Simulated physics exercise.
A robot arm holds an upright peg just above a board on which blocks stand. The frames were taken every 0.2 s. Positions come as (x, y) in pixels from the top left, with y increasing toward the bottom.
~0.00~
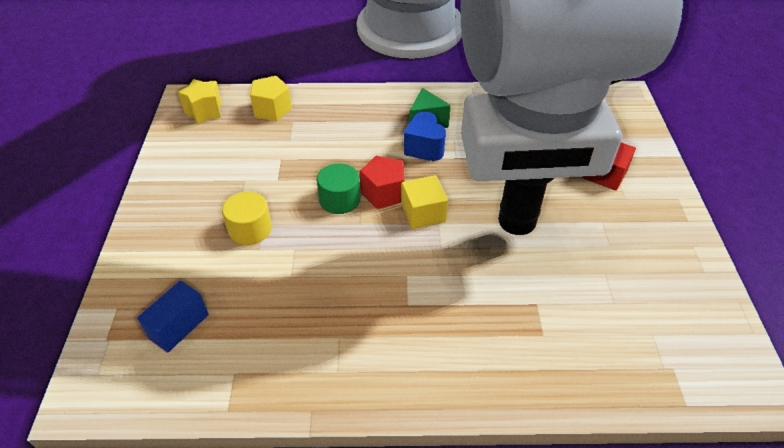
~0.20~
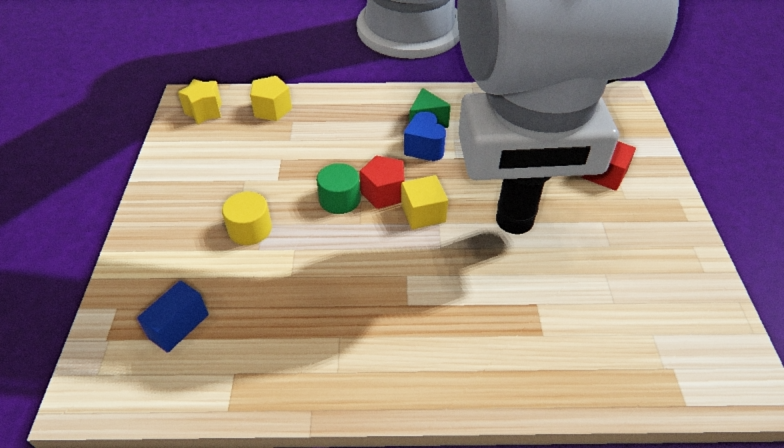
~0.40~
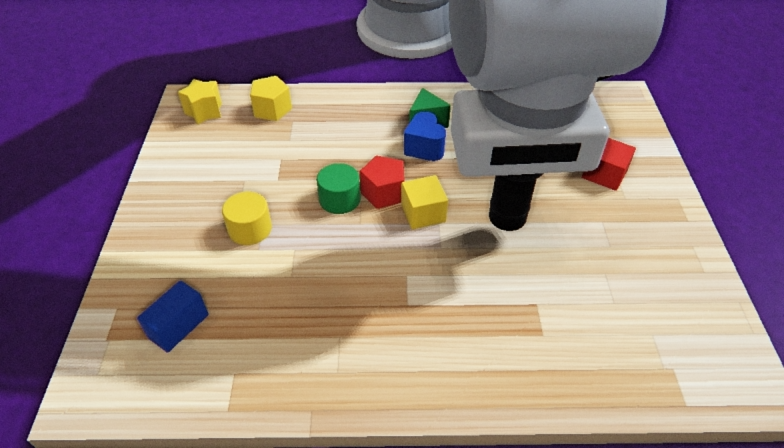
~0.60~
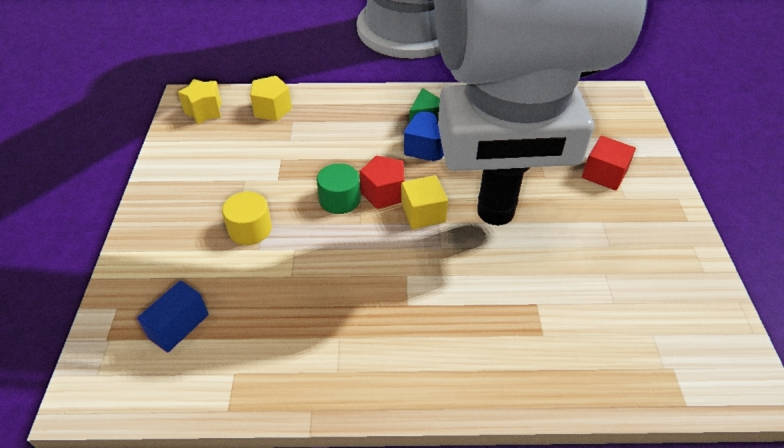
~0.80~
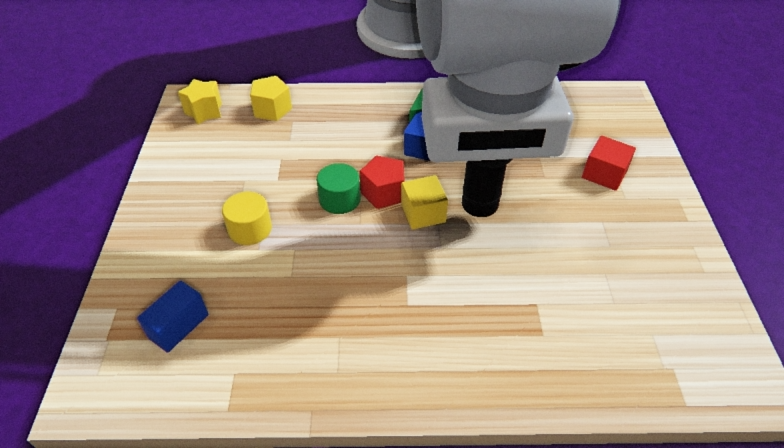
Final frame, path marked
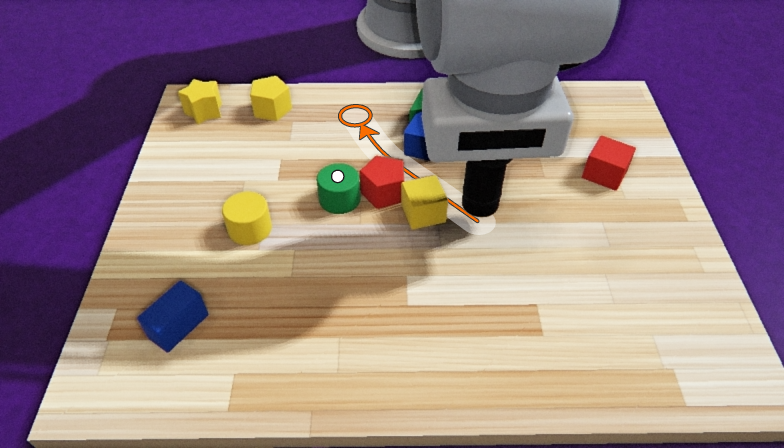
A robot arm held a black peg upright over a wooden board of scattered colored blocks and moved it a short way left and slightly back, while the blocks stayed where they were.
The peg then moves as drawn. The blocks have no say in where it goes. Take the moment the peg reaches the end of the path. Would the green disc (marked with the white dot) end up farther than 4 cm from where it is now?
No.
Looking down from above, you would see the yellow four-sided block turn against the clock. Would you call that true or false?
The statement is true.
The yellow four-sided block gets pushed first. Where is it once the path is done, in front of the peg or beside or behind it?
The yellow four-sided block slips off.
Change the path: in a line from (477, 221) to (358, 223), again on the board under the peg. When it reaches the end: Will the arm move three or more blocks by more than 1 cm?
Going by the path, yes.
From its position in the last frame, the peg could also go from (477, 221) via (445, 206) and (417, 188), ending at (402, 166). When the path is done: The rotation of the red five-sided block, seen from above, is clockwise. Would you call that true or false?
False
Path on the board, from (477, 221) through (426, 185) and (382, 151) to (355, 116); the dot is on the green disc.
What follows on the original path. One third of the way, peg at (427, 169); yellow four-sided block at (414, 189), turned 25° anticlockwise.
Two thirds of the way, peg at (381, 135); green disc at (333, 179); red five-sided block at (374, 163), turned 35° anticlockwise; yellow four-sided block at (414, 189), turned 25° anticlockwise.
At the end, peg at (354, 100); green disc at (333, 179); red five-sided block at (374, 163), turned 35° anticlockwise; yellow four-sided block at (414, 189), turned 25° anticlockwise; blue heart block in place.
